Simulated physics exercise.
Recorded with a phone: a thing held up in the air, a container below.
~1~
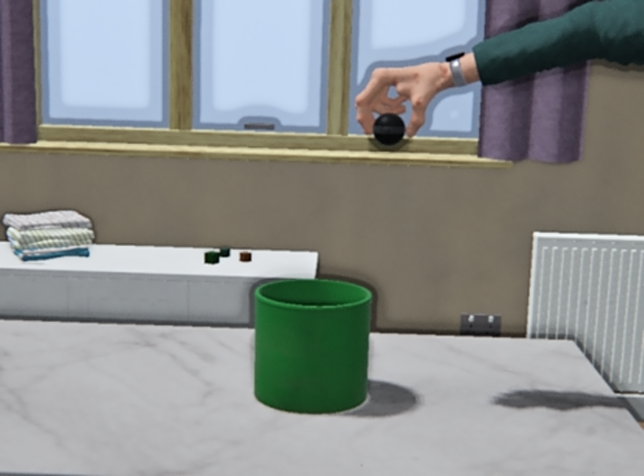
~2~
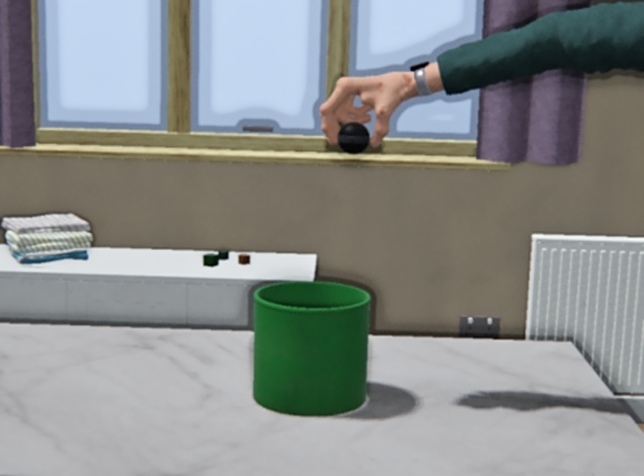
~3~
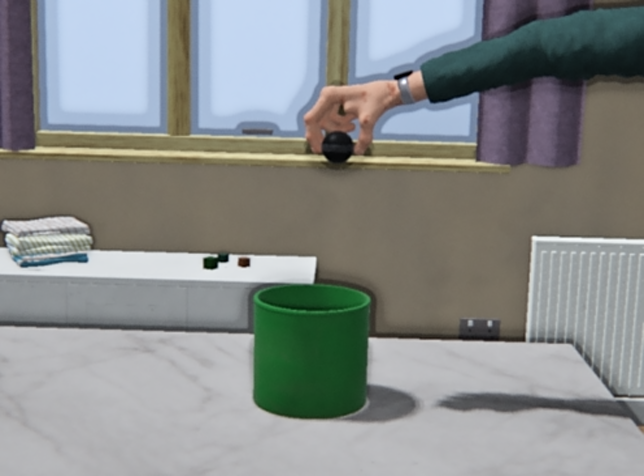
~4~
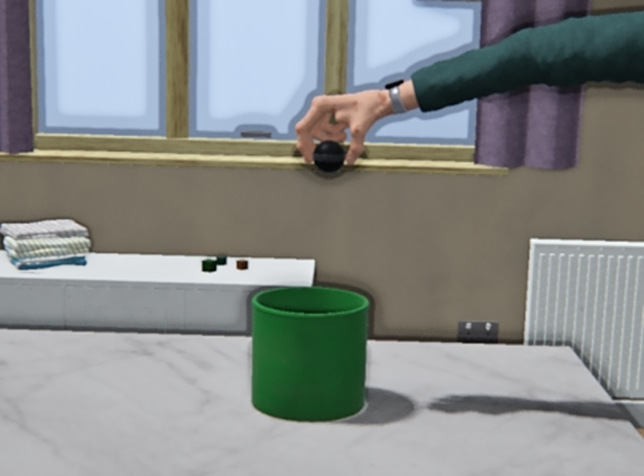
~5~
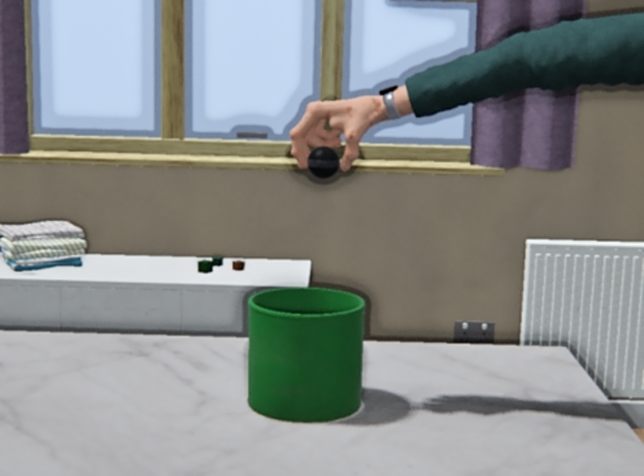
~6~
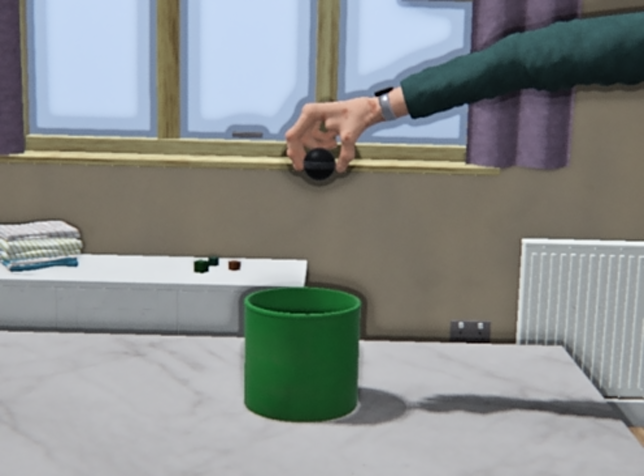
In a room with a marble-topped table, a hand in a dark green sleeve moved a black ball left and slightly down, then held it still above a green pot.
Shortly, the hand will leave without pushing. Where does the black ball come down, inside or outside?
Once let go, the black ball goes in.
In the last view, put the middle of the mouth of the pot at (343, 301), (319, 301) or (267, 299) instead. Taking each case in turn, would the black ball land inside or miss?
The black ball: Makes it in; makes it in; makes it in.
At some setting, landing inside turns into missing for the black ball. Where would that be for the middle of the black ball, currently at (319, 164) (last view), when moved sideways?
Turning point: About (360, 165).
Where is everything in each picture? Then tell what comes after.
In the first picture, still on the way; black ball (389, 129); pot (312, 344).
In the second picture, still on the way; black ball (354, 138); pot (311, 346).
In the third picture, still on the way; black ball (338, 147); pot (311, 349).
In the fourth picture, still on the way; black ball (329, 156); pot (309, 351).
In the fifth picture, still on the way; black ball (324, 163); pot (306, 352).
In the sixth picture, in place, still held; black ball (319, 164); pot (302, 352).
Then, 0.18 s after the last picture, black ball moved well along near (318, 225).
Then, 0.30 s after the last picture, black ball falling near (314, 368).
Then, 0.48 s after the last picture, black ball falling near (315, 361).
At rest, the black ball is caught, near (314, 383).
